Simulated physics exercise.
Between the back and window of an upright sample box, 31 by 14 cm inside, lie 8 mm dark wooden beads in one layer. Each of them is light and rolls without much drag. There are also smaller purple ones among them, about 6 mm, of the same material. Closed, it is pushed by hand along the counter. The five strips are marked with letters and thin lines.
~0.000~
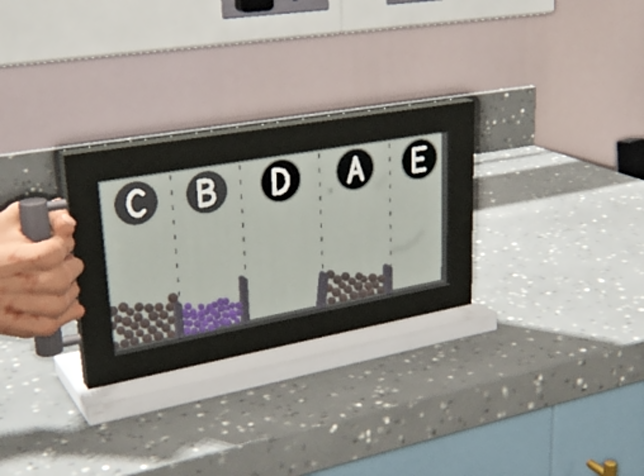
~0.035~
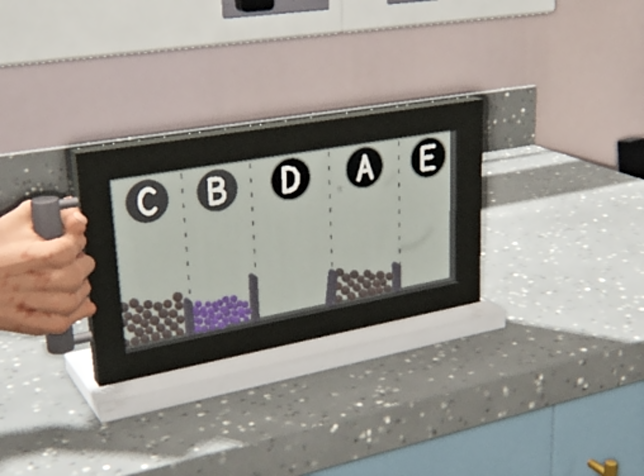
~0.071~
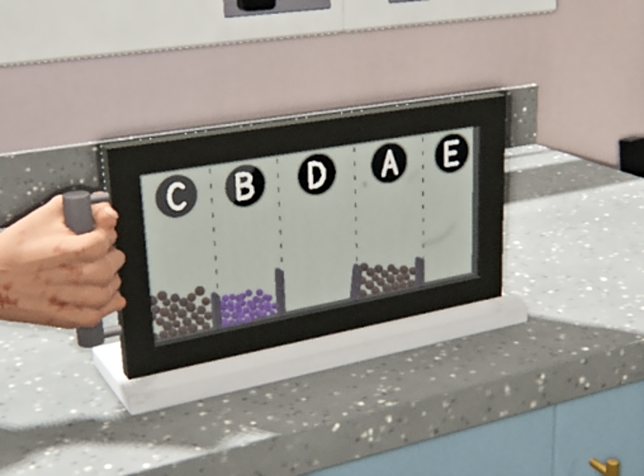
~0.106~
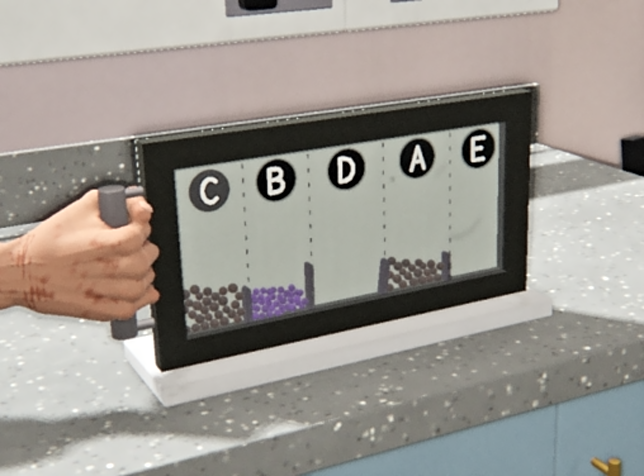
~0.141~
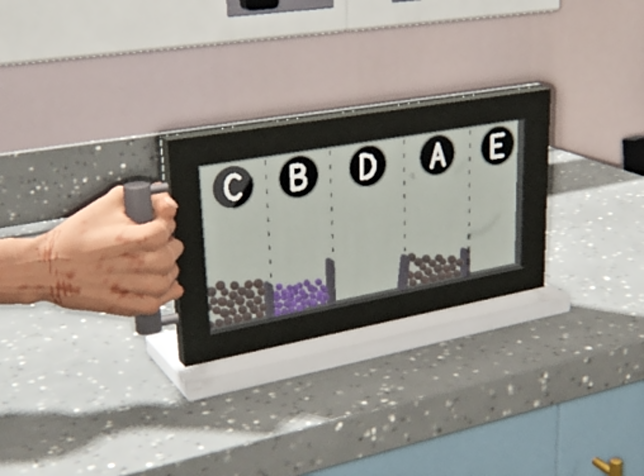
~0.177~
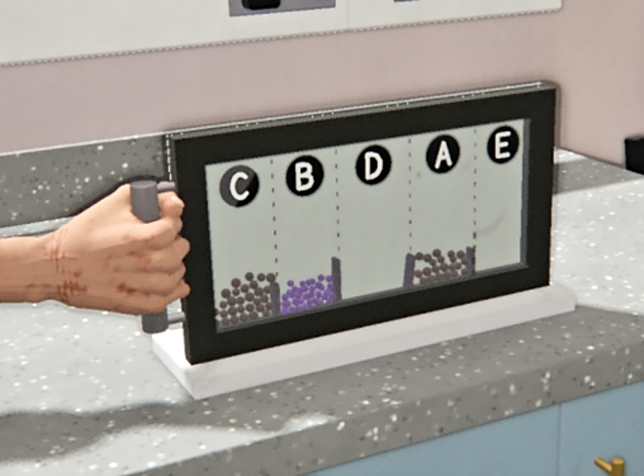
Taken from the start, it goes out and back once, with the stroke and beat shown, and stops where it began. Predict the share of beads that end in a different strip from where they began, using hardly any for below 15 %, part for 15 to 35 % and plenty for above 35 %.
The share is hardly any.
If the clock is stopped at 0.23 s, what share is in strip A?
25 percent.
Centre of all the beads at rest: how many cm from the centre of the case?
Left: About 6 cm; below: About 6 cm.
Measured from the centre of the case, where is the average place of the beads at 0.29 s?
I'd put it near 5 centimetres to the left and 6 centimetres below.
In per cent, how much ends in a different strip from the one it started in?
5 %.
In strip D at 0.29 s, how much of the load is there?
Roughly 0 percent.
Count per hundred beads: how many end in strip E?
It comes to around 0 per cent of the load.
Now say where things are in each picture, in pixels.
At its start; about 90 beads; load centre (226, 310); top bead (123, 307); A (355, 169), B (207, 192), C (136, 203), D (281, 181), E (419, 159), in the first picture.
In the second picture, 1 cm to the right; load centre (235, 308); top bead (134, 303).
In the third picture, 3 cm to the right; load centre (261, 302); top bead (162, 296); wall ends (420, 260), (358, 267), (279, 272), (215, 296).
In the fourth picture, 6 cm to the right; load centre (291, 296); top bead (195, 290).
In the fifth picture, 8 cm to the right; load centre (313, 292); top bead (220, 286).
In the sixth picture, 8 cm to the right; load centre (322, 290); top bead (249, 277); A (443, 154), B (305, 176), C (239, 186), D (374, 165), E (503, 145).
After 0.23 s, it is 5 cm to the right; A 25 %, B 45 %, C 30 %; 5 % have changed strip.
After 0.29 s, it is 1 cm to the right; A 25 %, B 50 %, C 25 %; 5 % have changed strip.
After 0.33 s, it is at its start; A 25 %, B 50 %, C 25 %; 5 % have changed strip.
All still by 1.1 s, it is at its start; A 25 %, B 50 %, C 25 %, D 0 %, E 0 %; 5 % have changed strip.
